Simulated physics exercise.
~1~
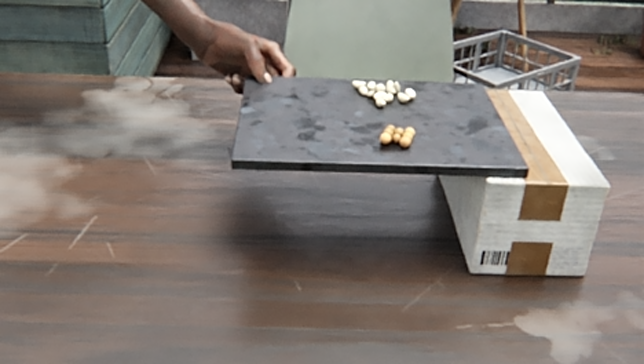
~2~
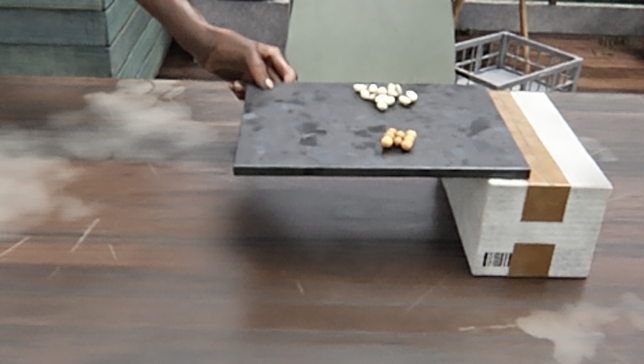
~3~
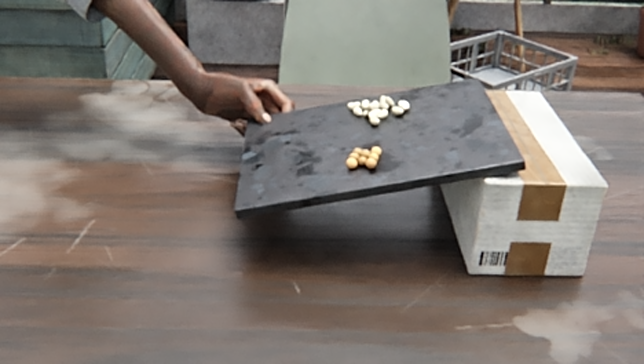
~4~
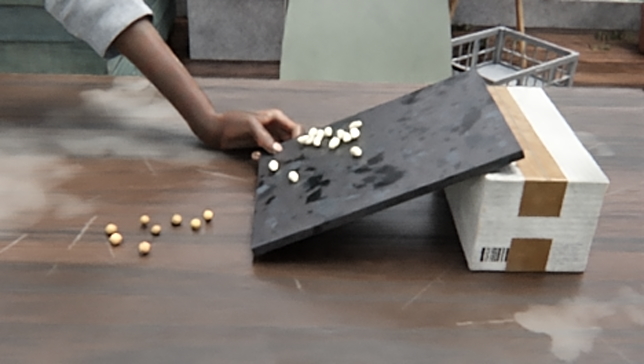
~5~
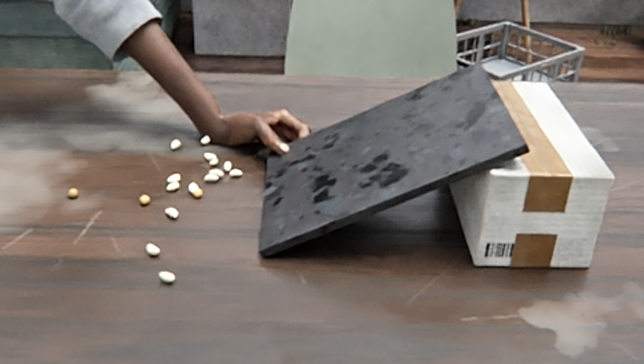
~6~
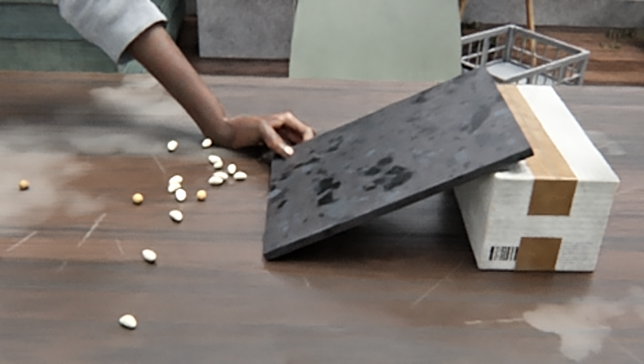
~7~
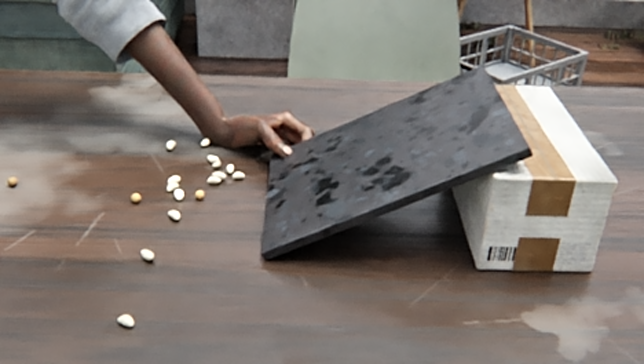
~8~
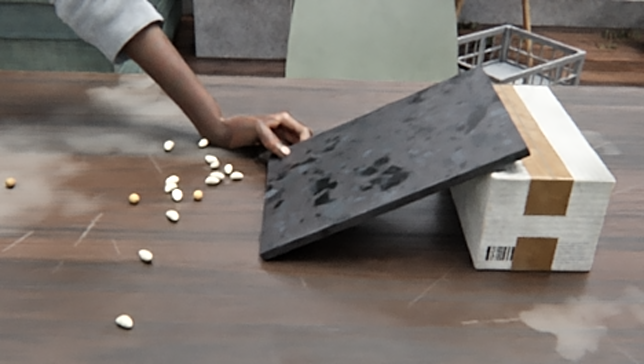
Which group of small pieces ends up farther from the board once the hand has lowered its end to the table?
The orange pieces from the front of the board end up farther away, while most of the pale ones stop near its low end.
